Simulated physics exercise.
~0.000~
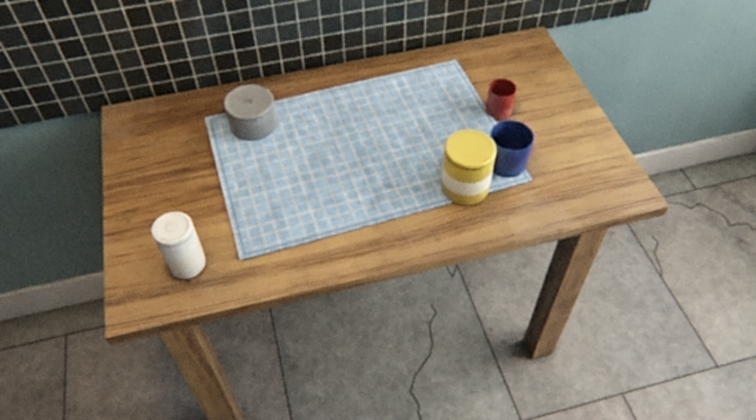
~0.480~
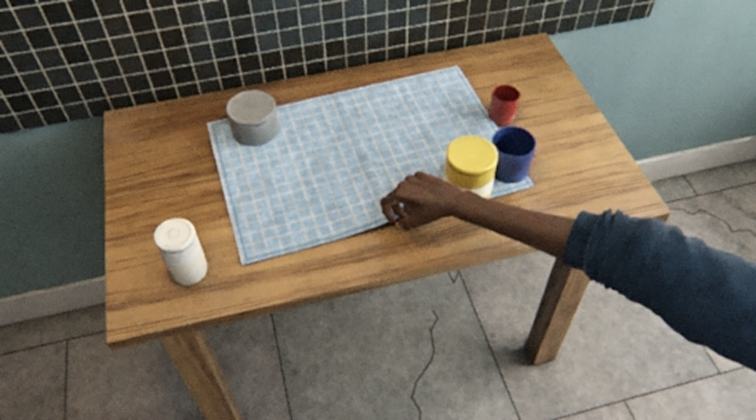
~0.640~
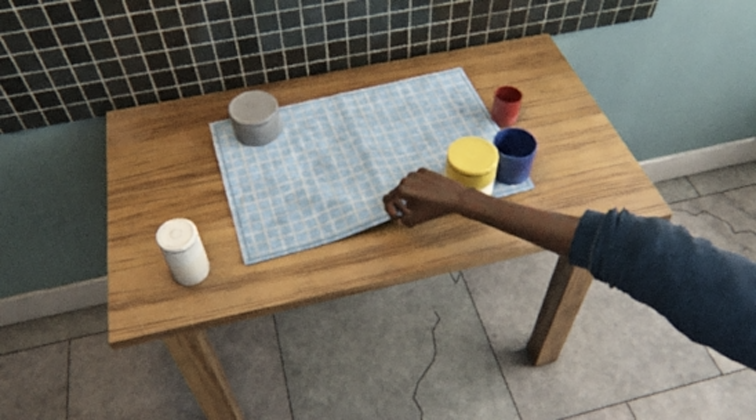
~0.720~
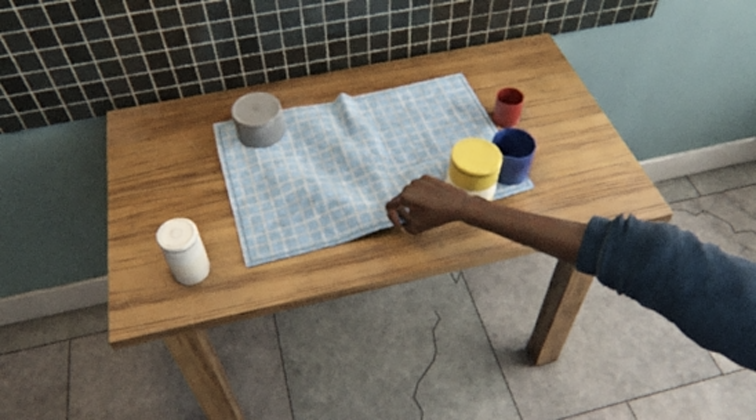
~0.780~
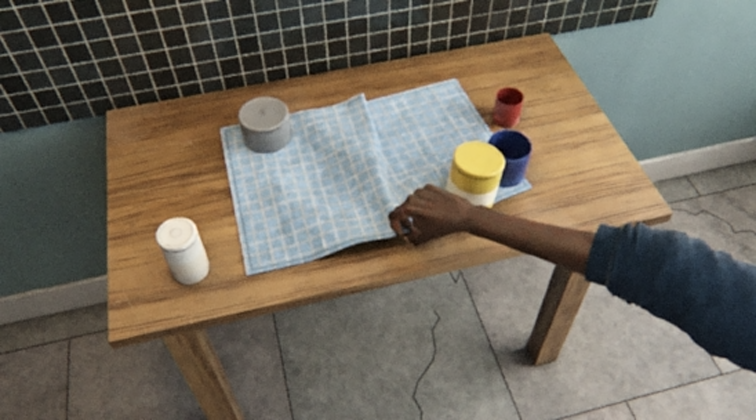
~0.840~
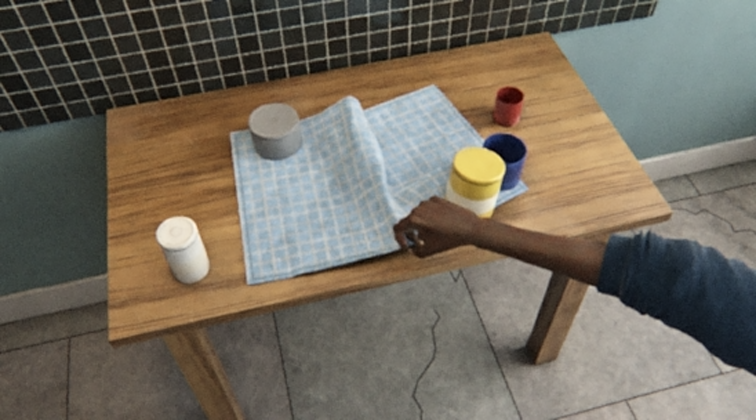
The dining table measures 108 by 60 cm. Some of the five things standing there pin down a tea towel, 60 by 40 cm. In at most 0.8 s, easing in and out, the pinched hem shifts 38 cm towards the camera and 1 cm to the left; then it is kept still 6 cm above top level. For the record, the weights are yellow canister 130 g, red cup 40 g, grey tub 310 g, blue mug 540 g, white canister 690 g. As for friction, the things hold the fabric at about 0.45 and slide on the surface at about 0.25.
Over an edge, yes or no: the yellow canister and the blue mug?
Per item: Yellow canister - yes, over; blue mug - yes, over.
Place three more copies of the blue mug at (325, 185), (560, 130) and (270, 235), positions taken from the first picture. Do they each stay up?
Log, listed order - lost / kept / lost.
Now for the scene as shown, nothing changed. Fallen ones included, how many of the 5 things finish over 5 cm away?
3 in all.
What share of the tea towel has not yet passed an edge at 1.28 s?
Share within the edges: Approx. 40 %.
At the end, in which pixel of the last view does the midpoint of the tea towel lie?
I'd say it sits around (422, 310) in the last picture.
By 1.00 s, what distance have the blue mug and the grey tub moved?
Blue mug: 10 cm; grey tub: 15 cm.
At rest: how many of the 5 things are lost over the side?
The count is 2.
After 1.0 s, 90 % of the tea towel is still over the top; yellow canister 13 cm off its start, blue mug 11 cm off its start, grey tub 17 cm off its start.
After 1.1 s, 65 % of the tea towel is still over the top; yellow canister 21 cm off its start, blue mug 20 cm off its start, grey tub 28 cm off its start.
After 1.3 s, 40 % of the tea towel is still over the top; yellow canister 29 cm off its start at (482, 310), blue mug 28 cm off its start at (473, 250), grey tub 36 cm off its start at (340, 217).
After 1.4 s, 30 % of the tea towel is still over the top; yellow canister over the edge, blue mug over the edge, grey tub 40 cm off its start.
After 3.0 s, 30 % of the tea towel is still over the top; yellow canister over the edge, blue mug over the edge, grey tub 40 cm off its start at (341, 235), red cup 1 cm off its start at (511, 96).
